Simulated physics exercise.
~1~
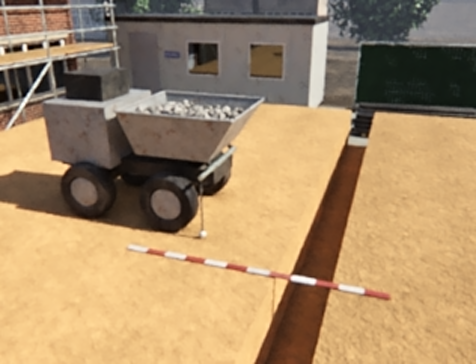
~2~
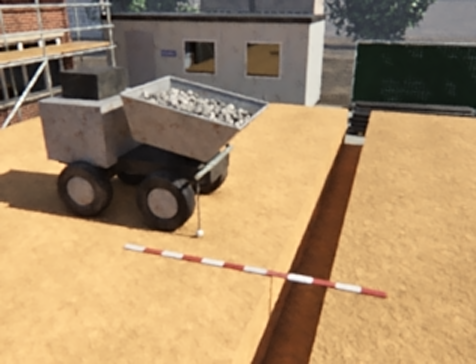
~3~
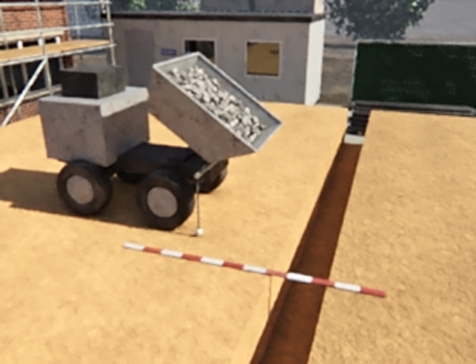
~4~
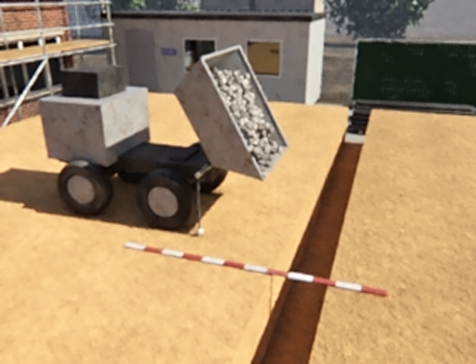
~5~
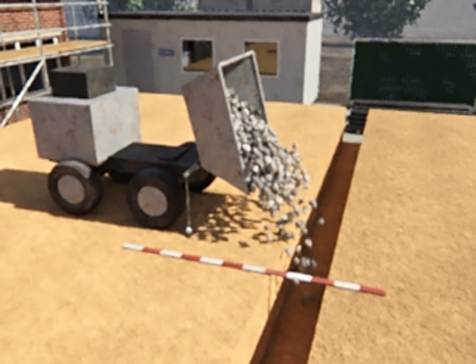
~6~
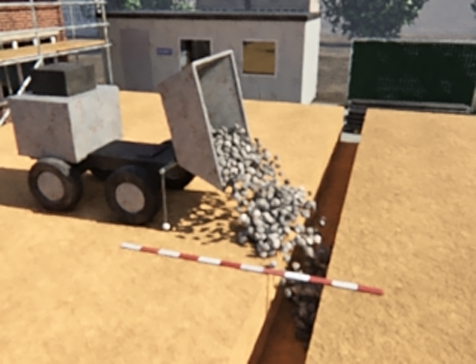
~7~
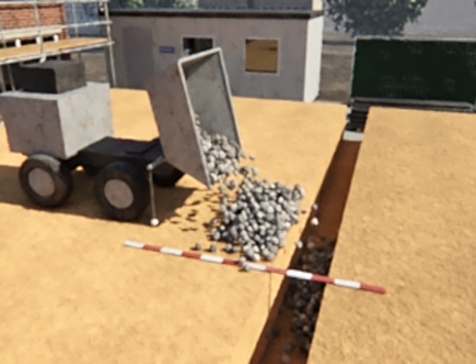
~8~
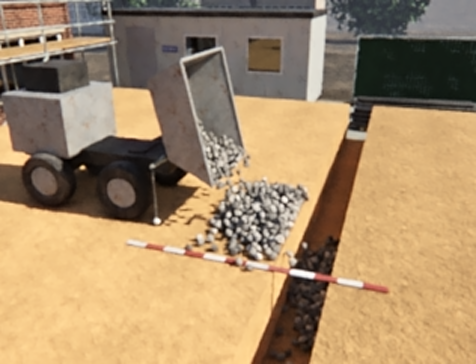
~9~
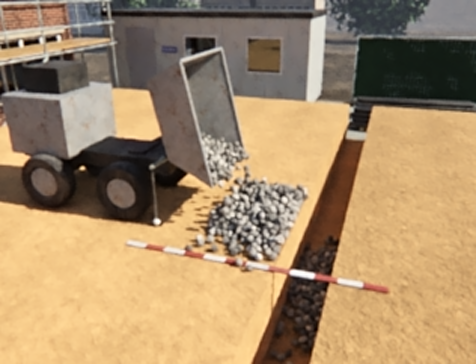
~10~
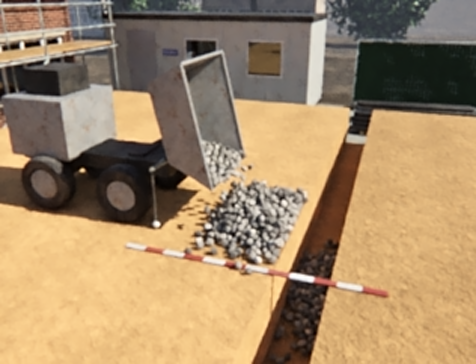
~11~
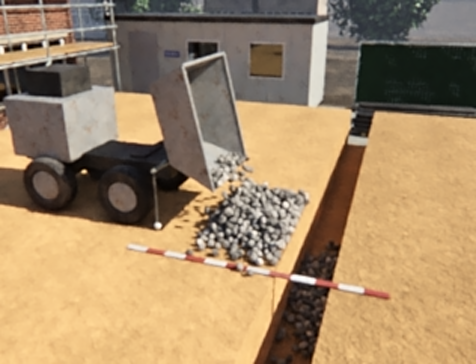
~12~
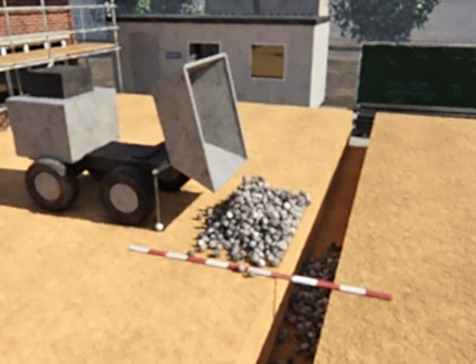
A small dumper tips crushed rock, leaving most heaped beside the trench and some inside.
